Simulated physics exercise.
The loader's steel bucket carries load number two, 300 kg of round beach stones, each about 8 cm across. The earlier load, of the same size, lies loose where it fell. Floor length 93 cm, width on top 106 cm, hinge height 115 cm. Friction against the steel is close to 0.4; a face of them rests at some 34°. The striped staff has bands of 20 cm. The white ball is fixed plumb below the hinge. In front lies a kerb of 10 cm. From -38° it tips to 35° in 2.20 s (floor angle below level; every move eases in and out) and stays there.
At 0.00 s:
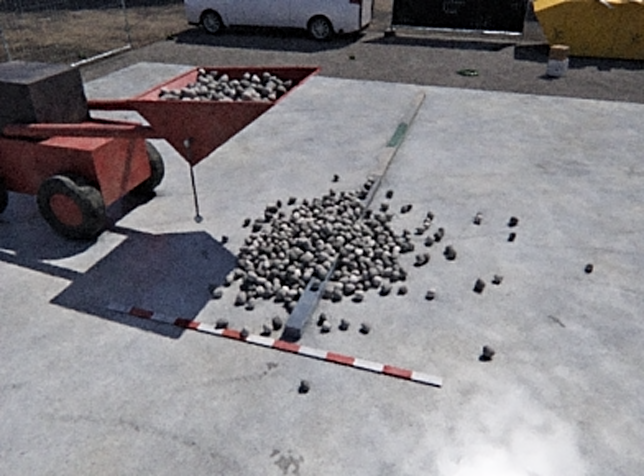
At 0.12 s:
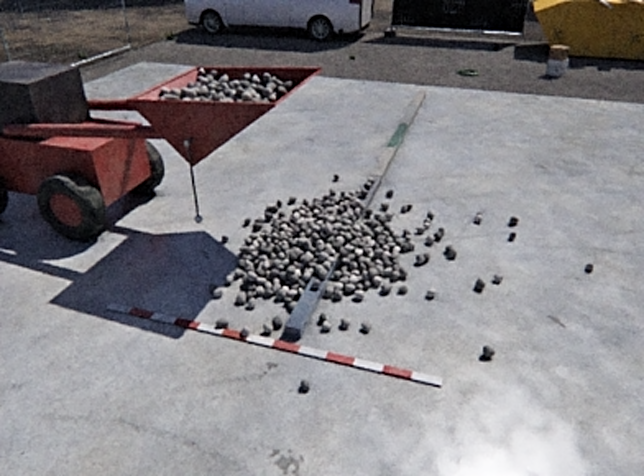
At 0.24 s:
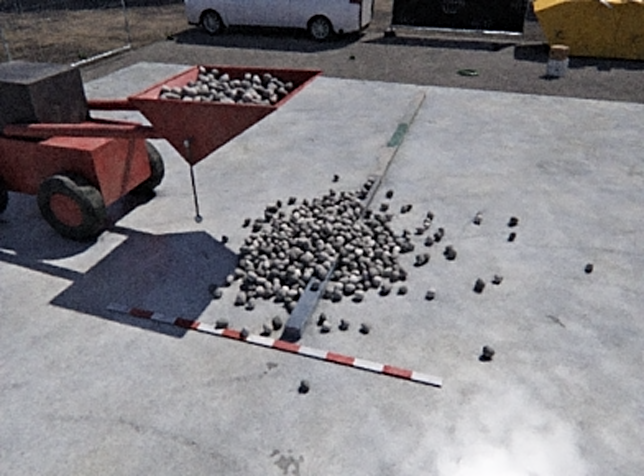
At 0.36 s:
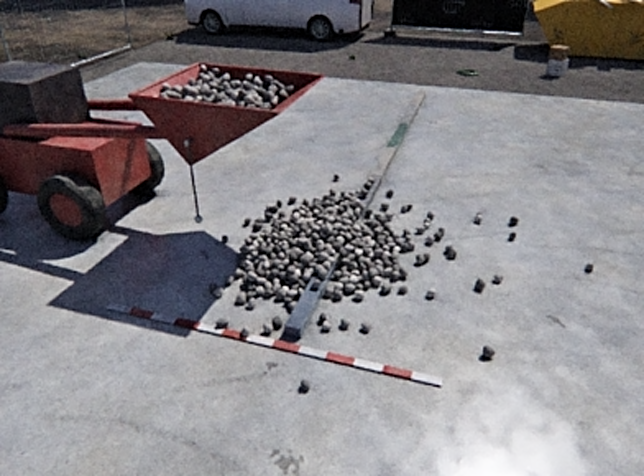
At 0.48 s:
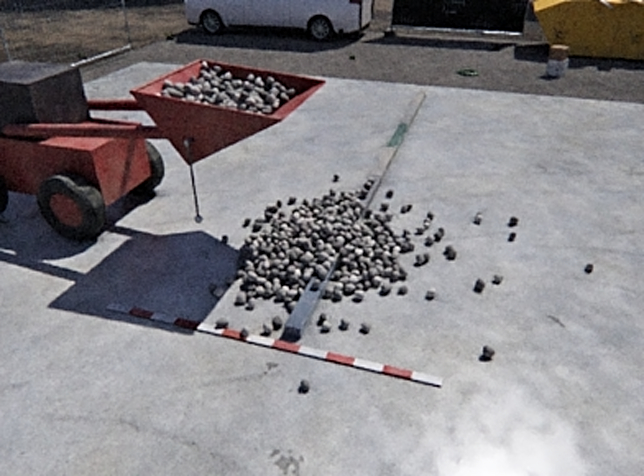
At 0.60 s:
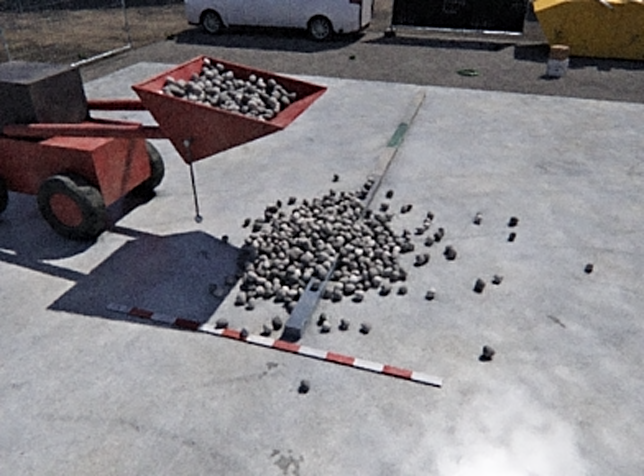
A red loader's raised bucket, full of grey stones, tilted slightly, its front lip dipping a little to the right, while the loose heap scattered across a low kerb on the concrete lay still.
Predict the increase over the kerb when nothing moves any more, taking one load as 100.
Close to 43 parts in a hundred.
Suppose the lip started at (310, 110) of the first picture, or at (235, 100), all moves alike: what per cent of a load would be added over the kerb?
About 95 and 5 per cent.
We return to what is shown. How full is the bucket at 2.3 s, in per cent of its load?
It holds some 25 per cent.
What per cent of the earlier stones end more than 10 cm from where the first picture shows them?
Roughly 10 per cent of them.
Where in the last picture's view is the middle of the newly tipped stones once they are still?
Near (333, 236).
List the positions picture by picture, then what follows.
In the first frame, the bucket is at -38°, its lip at (274, 104); the top of the load is at (244, 79). The earlier load is highest near (330, 225), 23 cm above ground level, 73 % on this side of the kerb, 27 % over the kerb.
The second frame shows lip at (275, 105), floor tilted -37°, highest stones at (241, 80); the stones move at 0.0 m/s on average.
In the third frame, the bucket is at -36°, its lip at (276, 108); the top of the load is at (224, 79); the stones move at 0.1 m/s on average.
In the fourth frame, the bucket is at -33°, its lip at (278, 114); the top of the load is at (219, 78); the stones move at 0.1 m/s on average.
In the fifth frame, the bucket is at -29°, its lip at (281, 120); the top of the load is at (206, 75); the stones move at 0.1 m/s on average.
In the sixth frame, the bucket is at -25°, its lip at (283, 128); the top of the load is at (208, 73); the stones move at 0.1 m/s on average.
After 1.6 s the floor is at 24°; in per cent of one load, 99 in the bucket, 74 on this side of the kerb, 27 over the kerb; the foremost stones are at (505, 254).
After 2.3 s the floor is at 35°; in per cent of one load, 26 in the bucket, 135 on this side of the kerb, 40 over the kerb; the foremost stones are at (505, 254).
After 2.7 s the floor is at 35°; in per cent of one load, 1 in the bucket, 138 on this side of the kerb, 61 over the kerb; the foremost stones are at (505, 254).
After 5.2 s the floor is at 35°; in per cent of one load, 0 in the bucket, 130 on this side of the kerb, 70 over the kerb; the foremost stones are at (505, 260). Net gain over the kerb, 43.
